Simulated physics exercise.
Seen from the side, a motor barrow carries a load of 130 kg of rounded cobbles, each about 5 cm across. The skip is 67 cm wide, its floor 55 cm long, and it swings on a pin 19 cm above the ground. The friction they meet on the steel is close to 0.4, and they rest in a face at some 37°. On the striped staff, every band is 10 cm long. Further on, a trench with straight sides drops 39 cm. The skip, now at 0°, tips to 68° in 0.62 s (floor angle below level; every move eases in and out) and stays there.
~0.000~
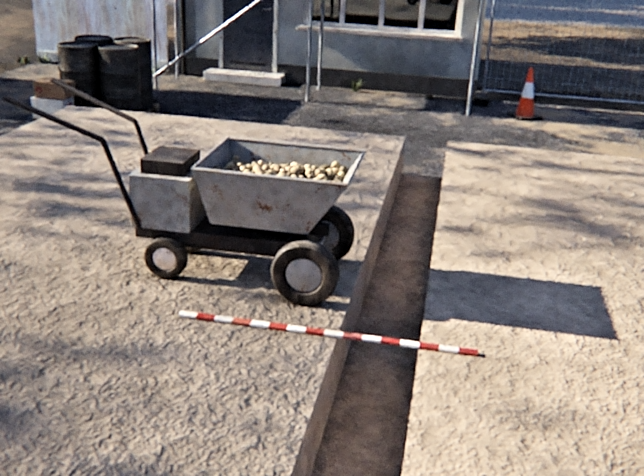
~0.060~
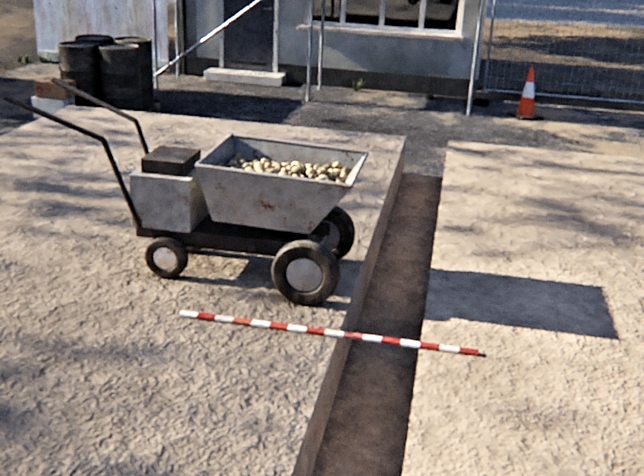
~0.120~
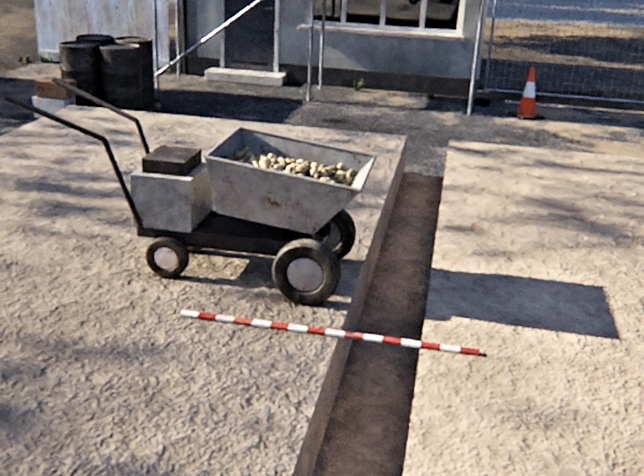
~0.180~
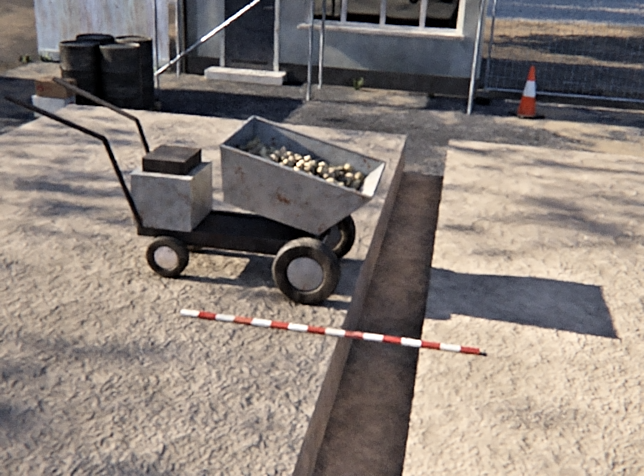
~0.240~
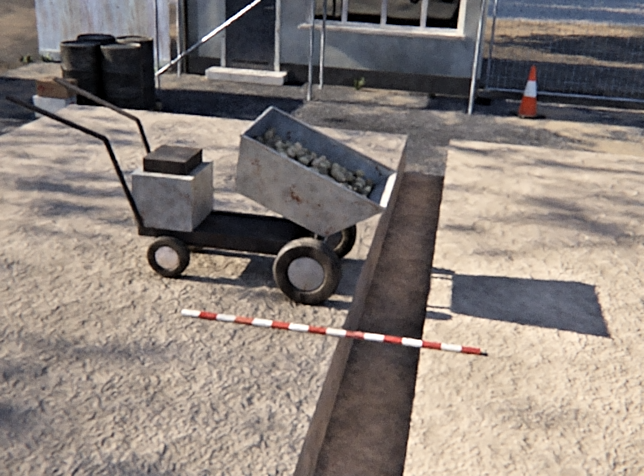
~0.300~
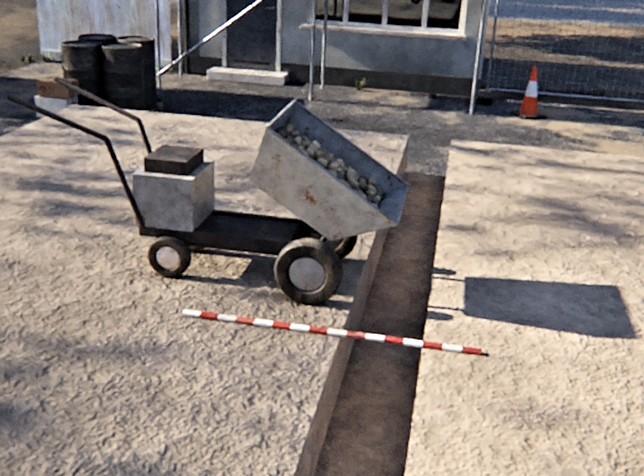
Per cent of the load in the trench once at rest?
About 34 %.
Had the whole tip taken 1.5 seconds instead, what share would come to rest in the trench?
Near 45 per cent.
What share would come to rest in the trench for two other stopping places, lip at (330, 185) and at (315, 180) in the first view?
Roughly 50 per cent, then 70 per cent.
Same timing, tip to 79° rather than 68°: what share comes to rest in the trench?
Some 30% would finish there.
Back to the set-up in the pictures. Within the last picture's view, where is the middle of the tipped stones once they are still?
Resting centre: About (457, 294).
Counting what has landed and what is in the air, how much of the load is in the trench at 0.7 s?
Something like 0 in a hundred.
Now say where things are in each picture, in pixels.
In the first frame, lip at (348, 185), floor tilted 0°, highest stones at (284, 169).
In the second frame, the skip is at 2°, its lip at (352, 186); the top of the load is at (277, 167); the stones move at 0.4 m/s on average.
In the third frame, the skip is at 7°, its lip at (361, 191); the top of the load is at (264, 159); the stones move at 0.8 m/s on average.
In the fourth frame, lip at (372, 198), floor tilted 14°, highest stones at (257, 148); the stones move at 1.1 m/s on average.
In the fifth frame, the skip is at 23°, its lip at (385, 210); the top of the load is at (269, 138); the stones move at 1.3 m/s on average.
In the sixth frame, lip at (398, 225), floor tilted 32°, highest stones at (287, 132); the stones move at 1.4 m/s on average.
After 0.5 s the floor is at 57°; 100 % in the skip; the foremost stones are at (399, 244).
After 0.7 s the floor is at 68°; 84 % in the skip, 2 % in the trench, 13 % past the trench; the foremost stones are at (469, 295).
After 1.1 s the floor is at 68°; 36 % in the skip, 4 % in the trench, 60 % past the trench; the foremost stones are at (595, 320).
After 3.0 s the floor is at 68°; 3 % in the skip, 34 % in the trench, 63 % past the trench; the foremost stones are past the picture's edge.
